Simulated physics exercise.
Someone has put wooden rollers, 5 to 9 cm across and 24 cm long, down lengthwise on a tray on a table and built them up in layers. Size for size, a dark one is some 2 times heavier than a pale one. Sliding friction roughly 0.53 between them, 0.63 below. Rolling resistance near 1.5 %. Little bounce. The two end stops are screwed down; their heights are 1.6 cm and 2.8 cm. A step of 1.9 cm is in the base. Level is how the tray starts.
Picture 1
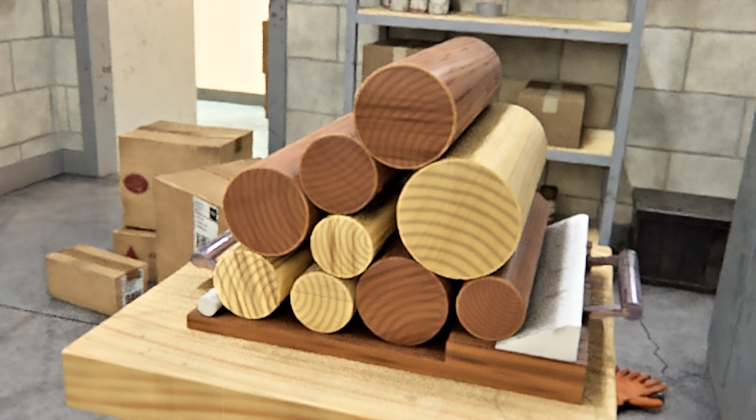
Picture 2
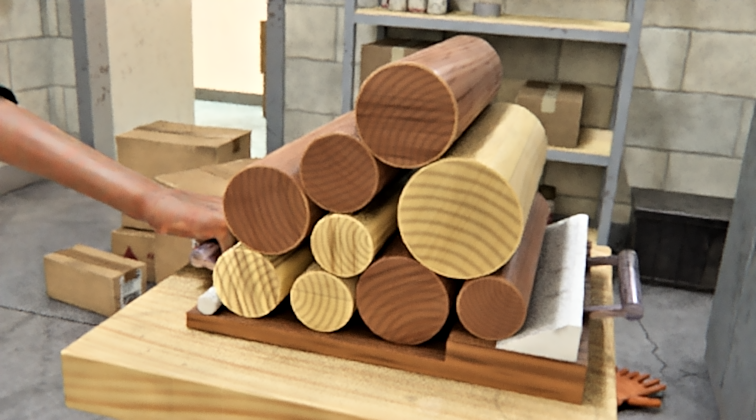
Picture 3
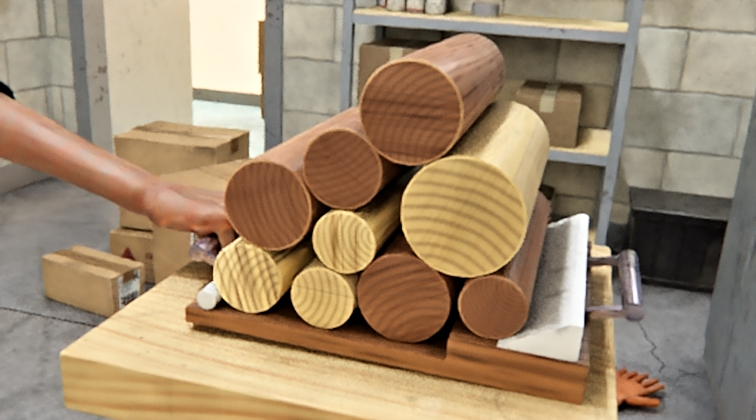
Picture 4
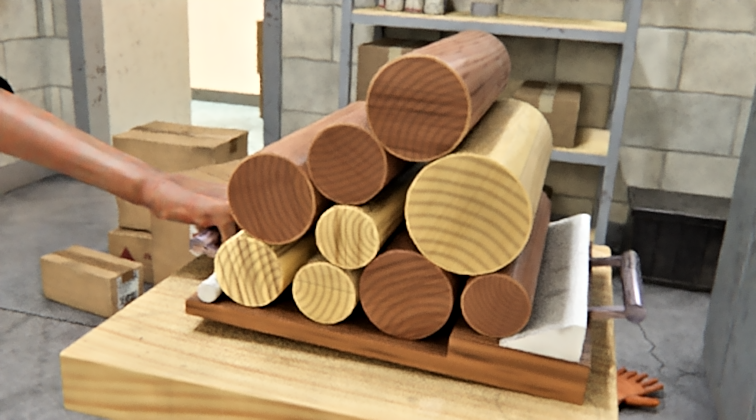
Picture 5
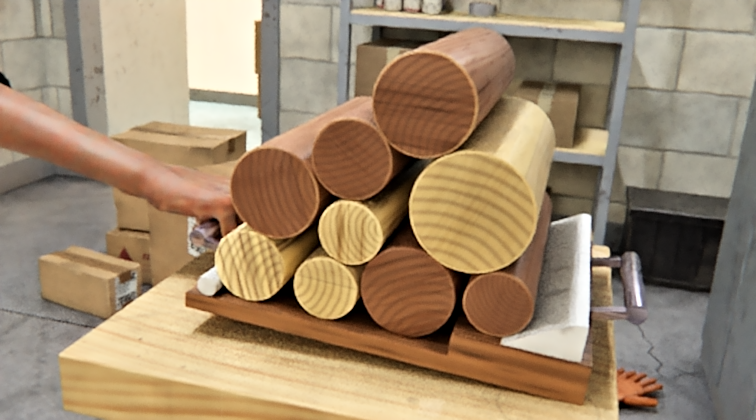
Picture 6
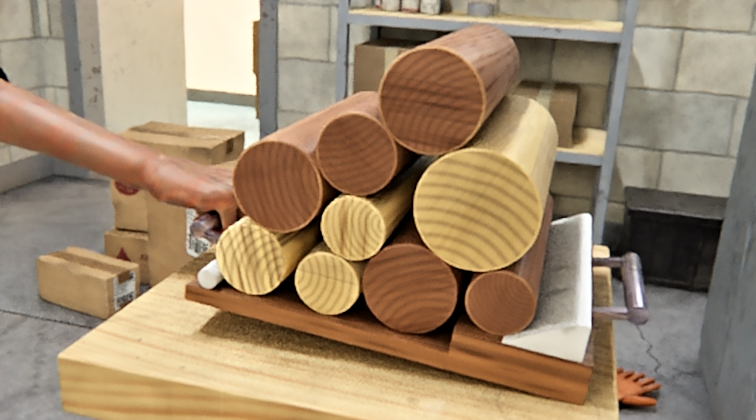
A hand reaching in from the left and slightly raising one end of a tray stacked with dark and pale wooden cylinders.
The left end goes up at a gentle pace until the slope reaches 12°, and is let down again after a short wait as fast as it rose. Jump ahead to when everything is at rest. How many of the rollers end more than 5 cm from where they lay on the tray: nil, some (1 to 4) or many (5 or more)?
Some - 3 altogether.
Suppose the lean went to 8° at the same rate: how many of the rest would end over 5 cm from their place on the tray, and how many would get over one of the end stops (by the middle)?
Result 0 / 0.
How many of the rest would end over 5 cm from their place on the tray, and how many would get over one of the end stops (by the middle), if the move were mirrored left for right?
That gives 4 for the first count and 3 for the second.
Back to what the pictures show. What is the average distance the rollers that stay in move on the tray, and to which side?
Their average shift is around 0 centimetres to the right.
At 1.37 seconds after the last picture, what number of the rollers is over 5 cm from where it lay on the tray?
By that point it's 3 of them.
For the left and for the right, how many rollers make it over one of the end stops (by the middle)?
0 on the left and 3 on the right.
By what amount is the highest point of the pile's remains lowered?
Around 9 centimetres.
Then, 0.55 s after the last picture, left end up 12°; 0 now displaced over 5 cm; the one last seen at (476, 212) 1.1 cm right and 0.4 cm up (moves measured on the tray).
Then, 1.03 s after the last picture, left end up 6°; 3 now displaced over 5 cm; 2 over the right wedge; the one last seen at (476, 212) 20 cm right and 8 cm down.
Then, 1.37 s after the last picture, tray level; 3 now displaced over 5 cm; 3 over the right wedge; the one last seen at (476, 212) fallen off to the right.
All still, 1.8 s past the final picture, 3 moved over 5 cm; 3 over the right wedge; the one last seen at (476, 212) fallen off to the right; top of the pile 13 cm high, from 21 cm.
